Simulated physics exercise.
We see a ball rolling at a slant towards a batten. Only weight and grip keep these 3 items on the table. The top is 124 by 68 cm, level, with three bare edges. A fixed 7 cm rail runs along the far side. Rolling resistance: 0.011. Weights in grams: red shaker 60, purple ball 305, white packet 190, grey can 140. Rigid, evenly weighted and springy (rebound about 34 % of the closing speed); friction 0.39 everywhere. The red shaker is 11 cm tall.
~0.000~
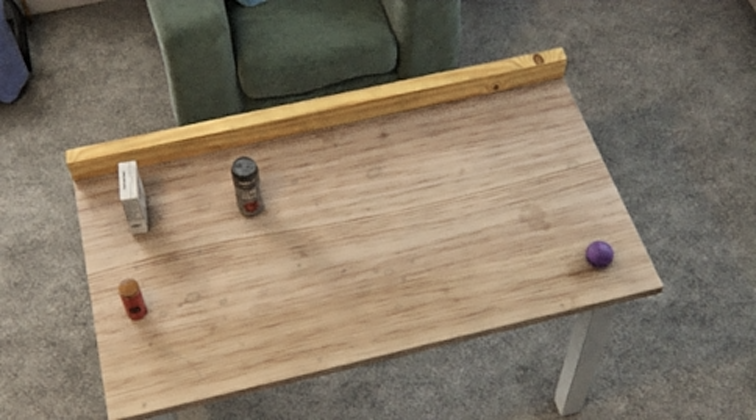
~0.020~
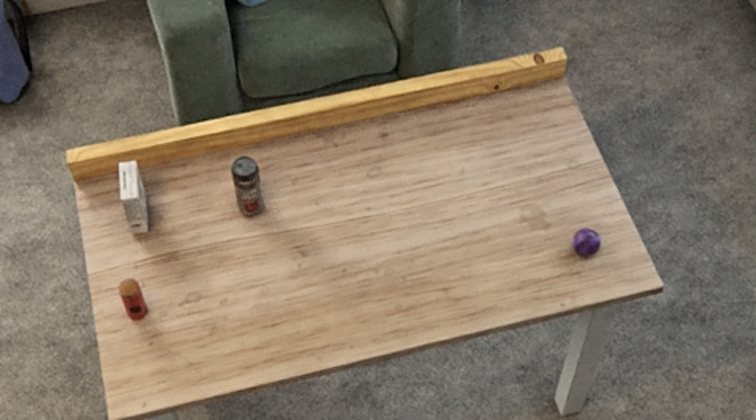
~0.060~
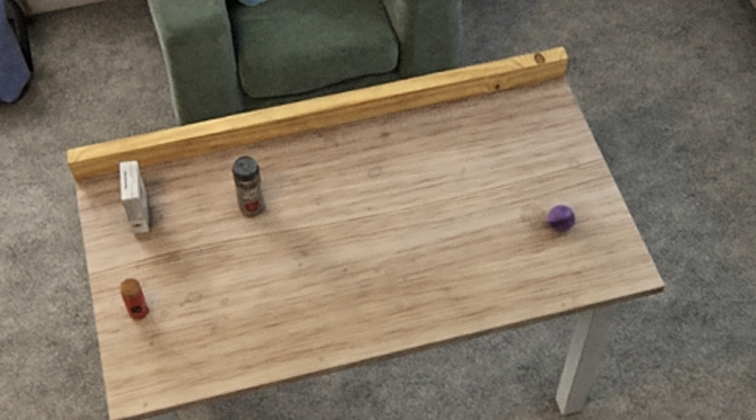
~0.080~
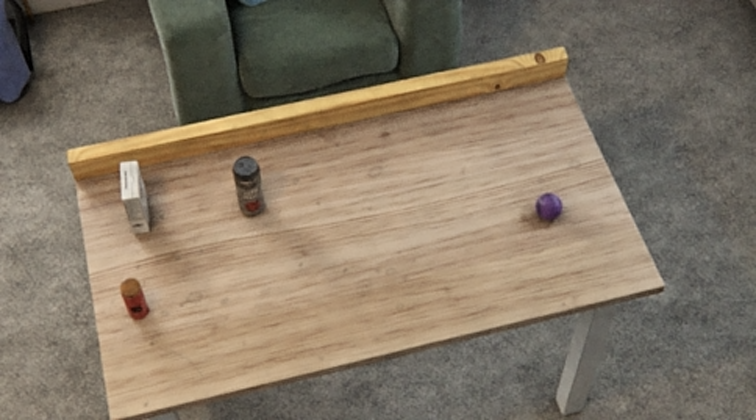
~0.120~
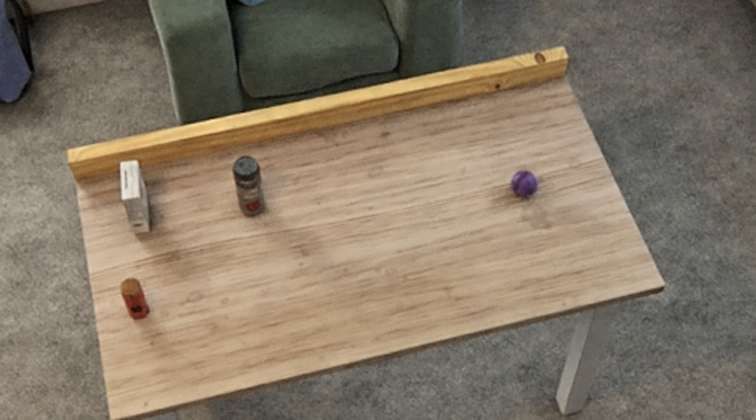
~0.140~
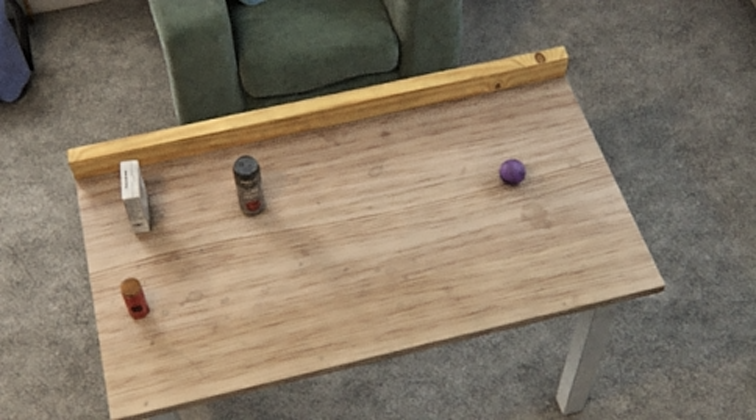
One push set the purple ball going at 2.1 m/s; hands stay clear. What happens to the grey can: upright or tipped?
The grey can is still upright.
By 0.84 s, purple ball near (327, 207).
By 1.84 s, purple ball near (112, 370).
When it is over (2.5 s), all 3 within 4 cm of the start. End places, in pixels of the last picture, grey can near (249, 186).
